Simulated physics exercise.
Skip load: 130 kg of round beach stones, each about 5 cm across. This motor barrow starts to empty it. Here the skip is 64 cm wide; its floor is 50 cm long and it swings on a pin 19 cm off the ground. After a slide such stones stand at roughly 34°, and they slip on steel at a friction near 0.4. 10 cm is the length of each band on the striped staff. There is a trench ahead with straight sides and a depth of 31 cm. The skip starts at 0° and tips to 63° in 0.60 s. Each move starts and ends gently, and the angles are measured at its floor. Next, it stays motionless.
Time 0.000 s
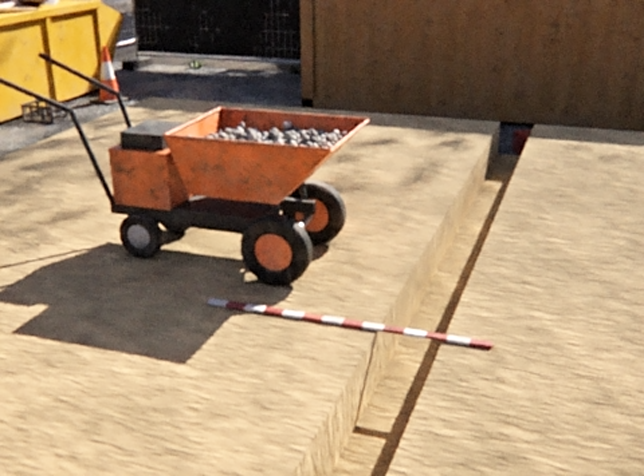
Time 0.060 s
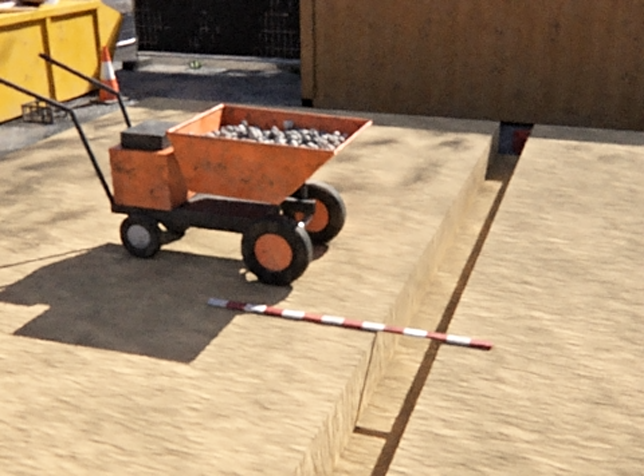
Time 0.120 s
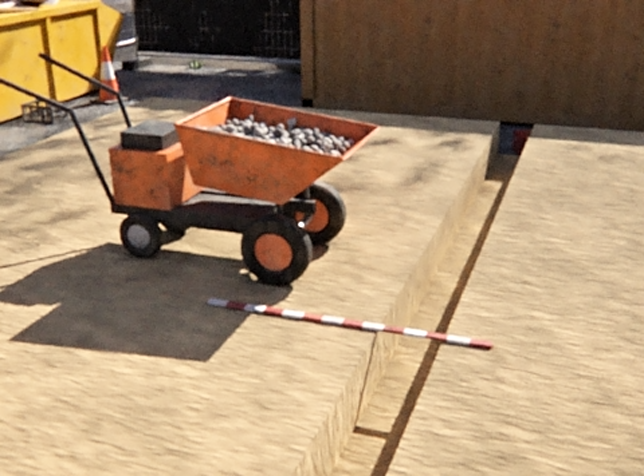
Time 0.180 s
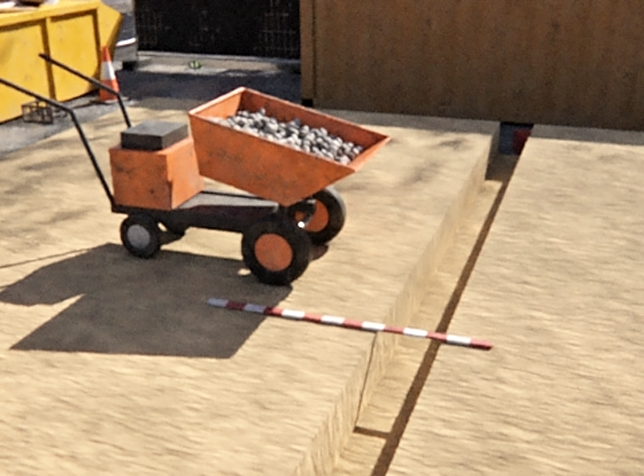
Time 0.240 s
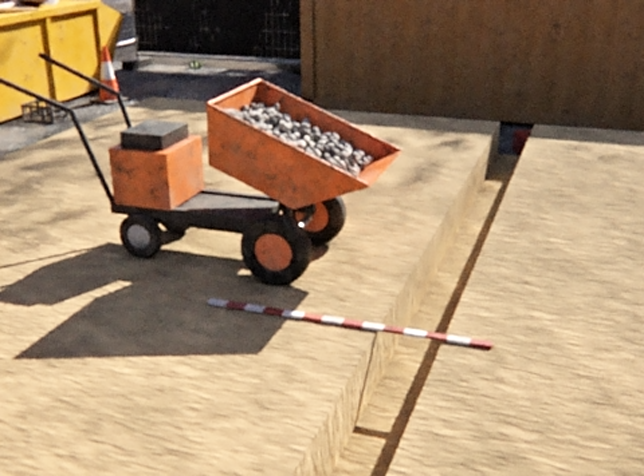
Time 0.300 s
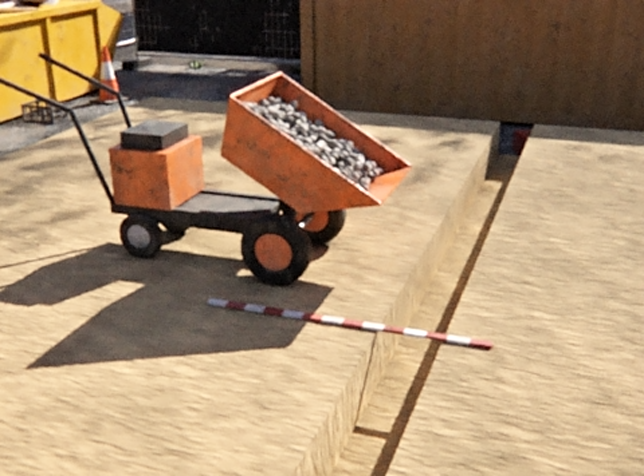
The clip opens on an orange motor barrow with a level skip full of grey stones, standing on sandy ground near a red-and-white striped pole and a trench. The skip's left end lifts, slowly at first, and it tilts steadily steeper toward the right while the wheels stay in place.
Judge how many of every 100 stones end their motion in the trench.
I would put it near 70 out of 100.
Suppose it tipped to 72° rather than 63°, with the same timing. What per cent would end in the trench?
With that change, near 85 per cent.
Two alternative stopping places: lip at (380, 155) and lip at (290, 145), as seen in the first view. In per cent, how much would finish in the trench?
First spot about 20, second spot about 80 per cent.
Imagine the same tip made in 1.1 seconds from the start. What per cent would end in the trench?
85 per cent.
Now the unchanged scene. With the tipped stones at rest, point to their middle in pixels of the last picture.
(450, 314).
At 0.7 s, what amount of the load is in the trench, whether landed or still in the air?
By that point it's something like 15 in a hundred.
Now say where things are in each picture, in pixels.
Lip at (331, 151), floor tilted 0°, highest stones at (292, 135), in the first frame.
The skip is at 2°, its lip at (334, 153); the top of the load is at (266, 133); the stones move at 0.4 m/s on average, in the second frame.
Lip at (343, 160), floor tilted 7°, highest stones at (256, 128); the stones move at 0.8 m/s on average, in the third frame.
Lip at (356, 171), floor tilted 14°, highest stones at (249, 119); the stones move at 1.1 m/s on average, in the fourth frame.
The skip is at 22°, its lip at (369, 186); the top of the load is at (258, 111); the stones move at 1.3 m/s on average, in the fifth frame.
Lip at (380, 205), floor tilted 32°, highest stones at (268, 105); the stones move at 1.4 m/s on average, in the sixth frame.
After 0.4 s the floor is at 53°; 100 % in the skip; the foremost stones are at (389, 219).
After 0.7 s the floor is at 63°; 84 % in the skip, 15 % in the trench; the foremost stones are at (462, 278).
After 1.0 s the floor is at 63°; 26 % in the skip, 45 % in the trench, 30 % past the trench; the foremost stones are at (602, 308).
After 3.0 s the floor is at 63°; 0 % in the skip, 70 % in the trench, 30 % past the trench; the foremost stones are past the picture's edge.
